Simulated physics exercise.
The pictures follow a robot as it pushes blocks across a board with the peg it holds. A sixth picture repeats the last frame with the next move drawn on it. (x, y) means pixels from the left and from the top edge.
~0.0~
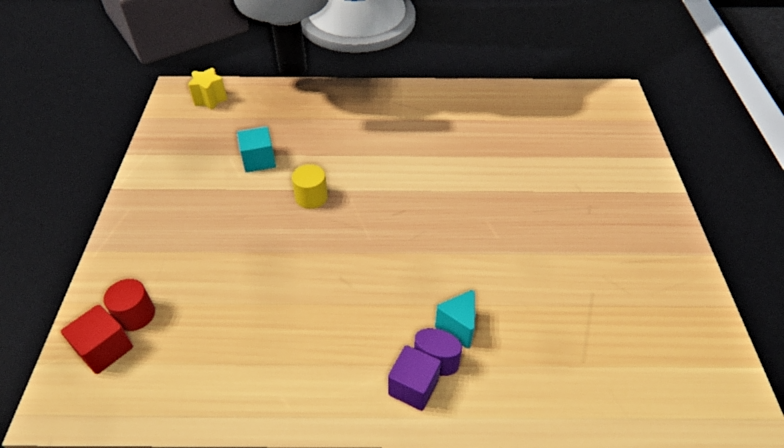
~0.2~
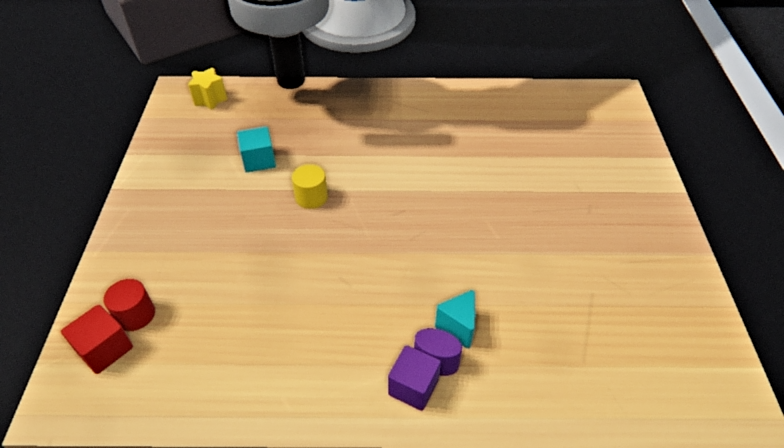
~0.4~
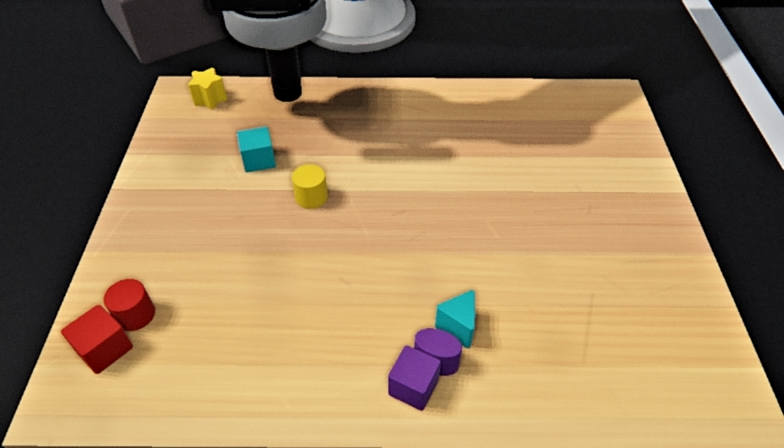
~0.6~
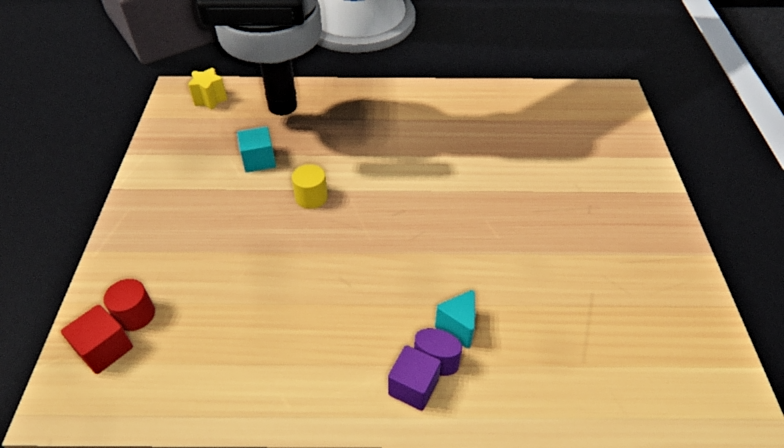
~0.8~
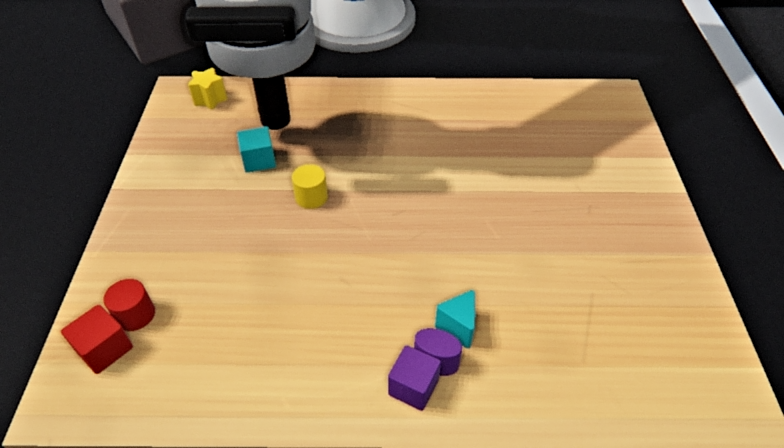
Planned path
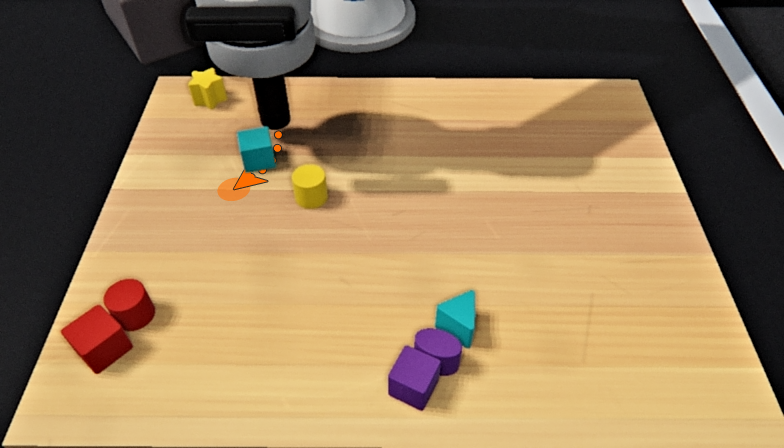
A pale wooden board lies on a dark surface, seen from above at an angle by a still camera. A yellow star, turquoise cube and yellow disc sit toward the upper left, two red blocks at lower left, and a turquoise triangle with two purple blocks below centre. A robotic arm's black peg enters at the top and moves steadily down and slightly left, nearing the turquoise cube, while the blocks stay still.
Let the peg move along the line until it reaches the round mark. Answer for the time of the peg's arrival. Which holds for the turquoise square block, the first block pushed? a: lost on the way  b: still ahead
(b)
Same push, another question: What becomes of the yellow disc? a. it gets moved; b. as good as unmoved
My pick is b.
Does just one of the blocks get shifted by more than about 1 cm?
That would be a yes.
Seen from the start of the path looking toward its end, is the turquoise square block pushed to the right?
Yes, I think so.
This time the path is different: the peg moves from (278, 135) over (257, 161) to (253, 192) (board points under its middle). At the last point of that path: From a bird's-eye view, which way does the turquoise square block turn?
Direction: Clockwise.
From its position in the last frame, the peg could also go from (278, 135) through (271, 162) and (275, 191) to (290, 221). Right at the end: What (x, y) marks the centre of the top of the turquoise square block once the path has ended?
I expect it at (234, 165).
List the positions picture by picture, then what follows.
The first picture shows lower end of the peg at (293, 70), tops of blocks, turquoise square block at (254, 138), yellow disc at (309, 175).
The second picture shows peg at (291, 82), blocks as before.
The third picture shows peg at (288, 94), blocks as before.
The fourth picture shows peg at (283, 108), blocks as before.
The fifth picture shows peg at (276, 121), turquoise square block at (254, 138), yellow disc at (309, 175).
The drawn path runs from (278, 135) over (276, 155) and (258, 173) to (234, 189).
The first path, step by step. Halfway along, peg at (266, 151); turquoise square block at (236, 157), turned 55° clockwise.
At the end, peg at (230, 176); turquoise square block at (194, 176), turned 90° clockwise; yellow disc not moved.
